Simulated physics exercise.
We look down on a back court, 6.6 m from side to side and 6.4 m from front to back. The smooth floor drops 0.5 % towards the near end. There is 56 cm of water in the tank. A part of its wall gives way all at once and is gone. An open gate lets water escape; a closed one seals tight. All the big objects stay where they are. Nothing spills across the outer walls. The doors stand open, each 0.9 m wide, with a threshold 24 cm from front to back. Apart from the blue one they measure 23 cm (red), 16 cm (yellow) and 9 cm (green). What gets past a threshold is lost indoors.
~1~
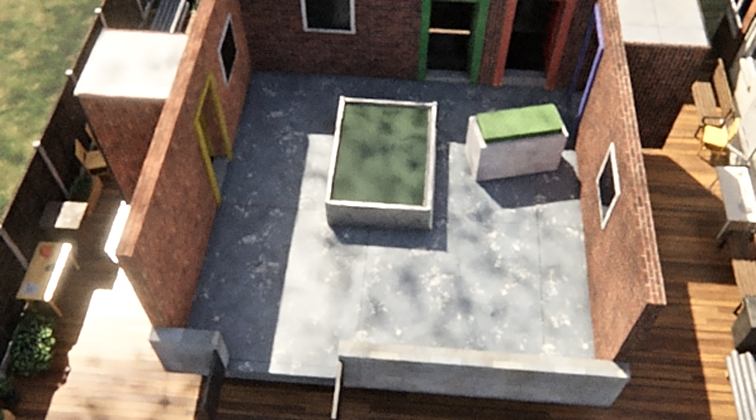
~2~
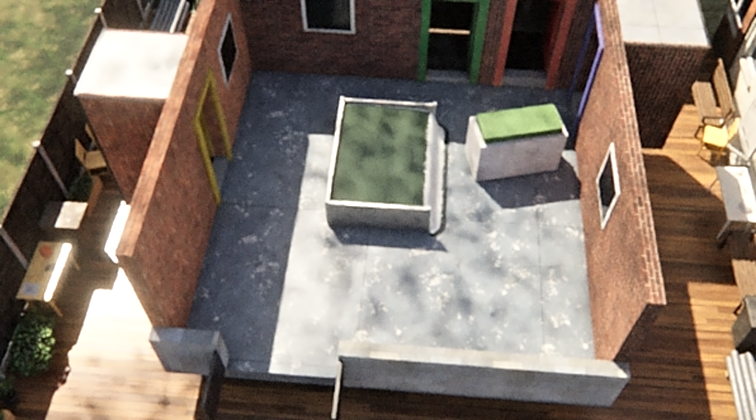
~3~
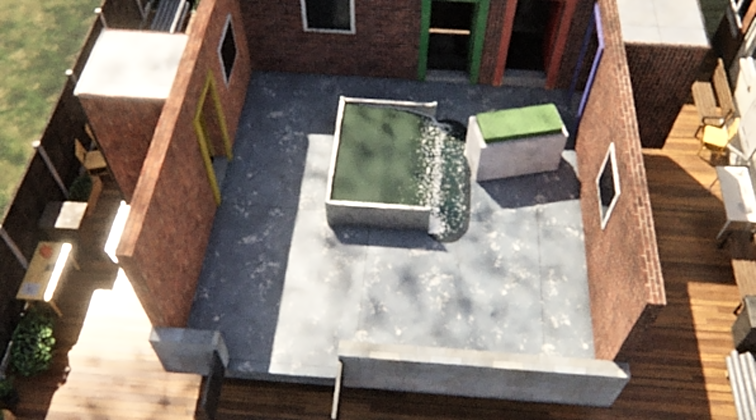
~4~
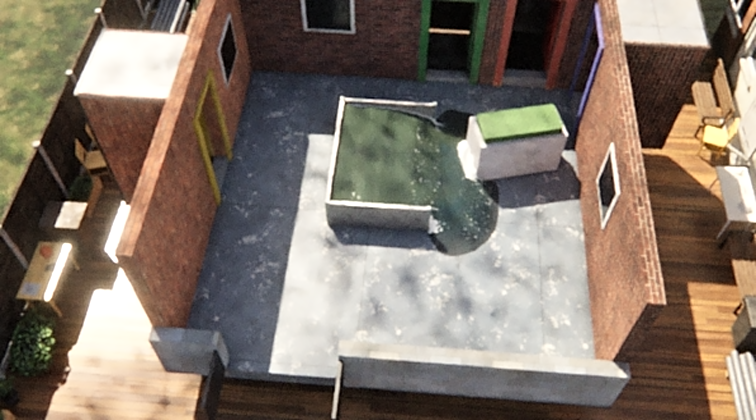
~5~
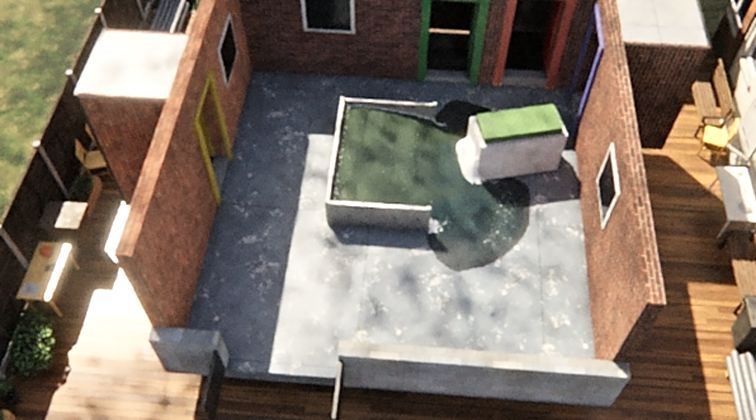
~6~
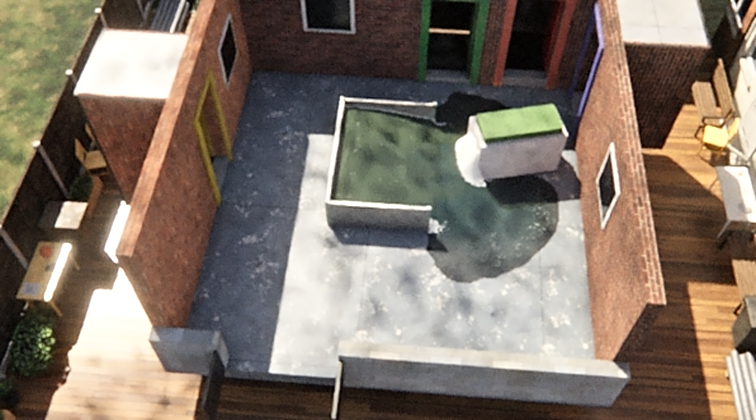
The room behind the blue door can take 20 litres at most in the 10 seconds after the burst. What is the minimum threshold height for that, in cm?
At least 19 cm or so.
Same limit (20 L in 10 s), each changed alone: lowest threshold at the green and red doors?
About 8.0 cm at green and 16 cm at red.
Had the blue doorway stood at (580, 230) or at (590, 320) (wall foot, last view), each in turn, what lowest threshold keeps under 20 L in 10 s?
Roughly 23 and 13.5 cm.
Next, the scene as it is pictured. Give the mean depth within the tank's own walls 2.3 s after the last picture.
Roughly 15 cm on average.
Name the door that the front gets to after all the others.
Last comes the yellow one.
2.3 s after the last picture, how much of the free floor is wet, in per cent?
About 40 per cent.
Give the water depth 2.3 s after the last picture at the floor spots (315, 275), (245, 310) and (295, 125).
In that order: 0, 0 and 0 cm.
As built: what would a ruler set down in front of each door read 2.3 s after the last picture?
In cm: Red 23, yellow 0, green 10, blue 21.
Then, 0.7 s after the last picture water covers 30 % of the floor, deepest (38 cm) near (467, 167); 19 cm at the blue door, 0 litres in over its 24 cm threshold.
Then, 2.3 s after the last picture water covers 40 % of the floor, deepest (34 cm) near (591, 383); 21 cm at the blue door, 4 litres in over its 24 cm threshold.
Then, 9.3 s after the last picture water covers 95 % of the floor, deepest (10 cm) near (196, 292); 5 cm at the blue door, 5 litres in over its 24 cm threshold.
At the blue door as built, the water peaked near 26 cm, 1.5 s after the last picture.
With a threshold of 16 cm, 43 litres would have come in within the 10 s; with 22 cm, 8 litres. So under 20 litres takes about 19 cm.
